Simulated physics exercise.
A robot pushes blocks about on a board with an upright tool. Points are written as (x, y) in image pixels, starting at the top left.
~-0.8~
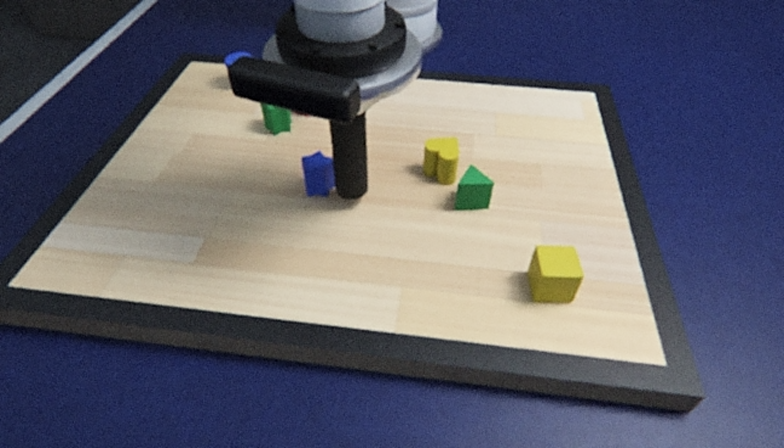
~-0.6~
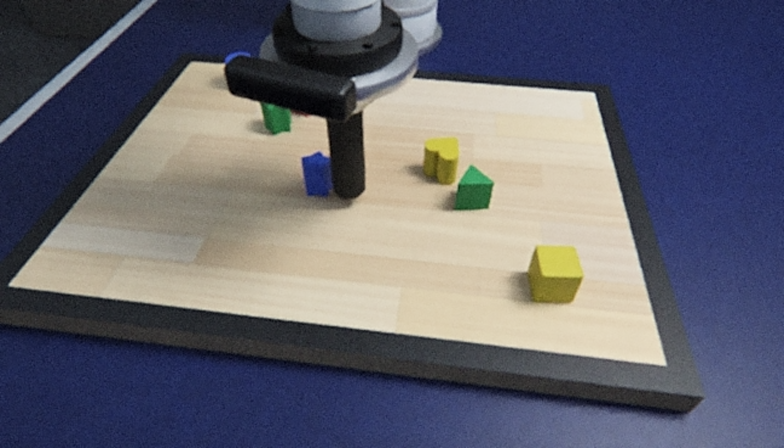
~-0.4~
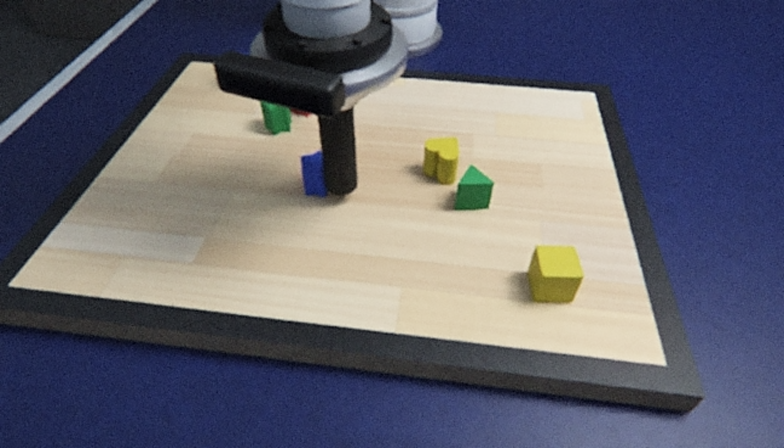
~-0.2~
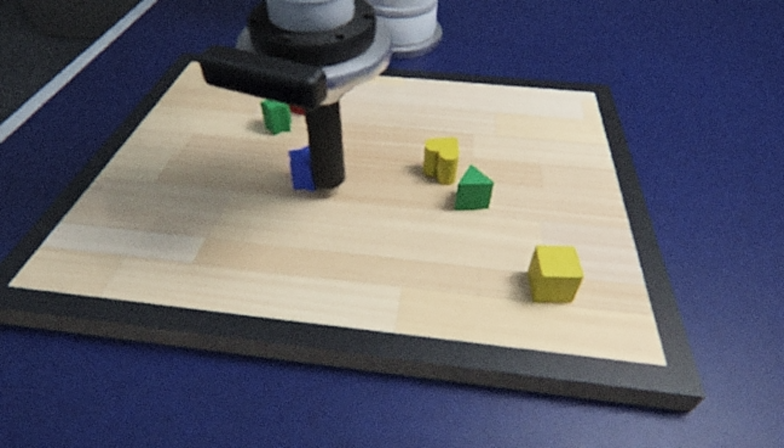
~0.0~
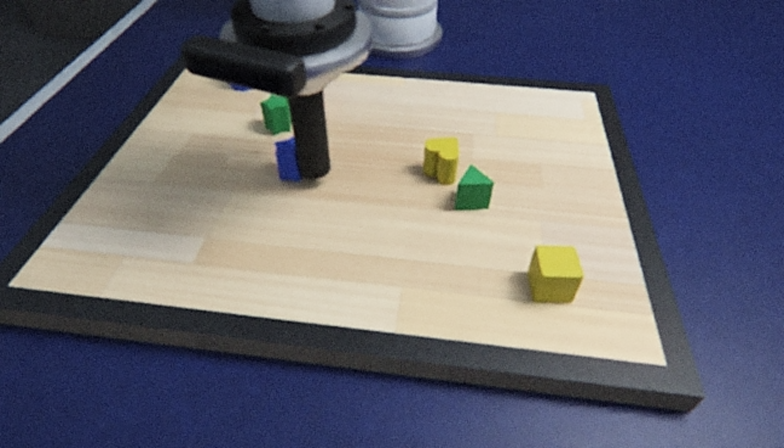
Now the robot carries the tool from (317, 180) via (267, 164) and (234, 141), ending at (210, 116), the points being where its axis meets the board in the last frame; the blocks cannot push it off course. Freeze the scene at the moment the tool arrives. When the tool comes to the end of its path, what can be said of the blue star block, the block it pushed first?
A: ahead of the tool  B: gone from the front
I'll go with B - gone from the front.
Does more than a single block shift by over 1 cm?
I believe not.
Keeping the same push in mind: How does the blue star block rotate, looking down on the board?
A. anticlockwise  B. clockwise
A (anticlockwise)
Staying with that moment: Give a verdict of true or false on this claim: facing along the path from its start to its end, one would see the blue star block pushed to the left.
True
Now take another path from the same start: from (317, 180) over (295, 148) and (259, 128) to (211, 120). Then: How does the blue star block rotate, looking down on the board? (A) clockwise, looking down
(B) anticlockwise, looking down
My pick is B.
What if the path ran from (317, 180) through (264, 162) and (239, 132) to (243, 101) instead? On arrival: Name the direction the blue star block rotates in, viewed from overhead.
Viewed from the top, it goes anticlockwise.
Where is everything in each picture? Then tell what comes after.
Tool's lower end (352, 189); green star block hidden; blue star block (316, 160), in the first picture.
Tool (349, 188); blocks still, in the second picture.
Tool (342, 185); blocks still, in the third picture.
Tool (330, 179); blue star block (303, 155), in the fourth picture.
Tool (315, 169); green star block (275, 101); blue star block (289, 146), in the fifth picture.
What follows on the original path. One third of the way, tool (264, 153); blue star block (238, 130).
Two thirds of the way, tool (230, 129); blue star block (202, 110).
At the end, tool (207, 105); green star block still; blue star block (179, 100), turned 70° anticlockwise.
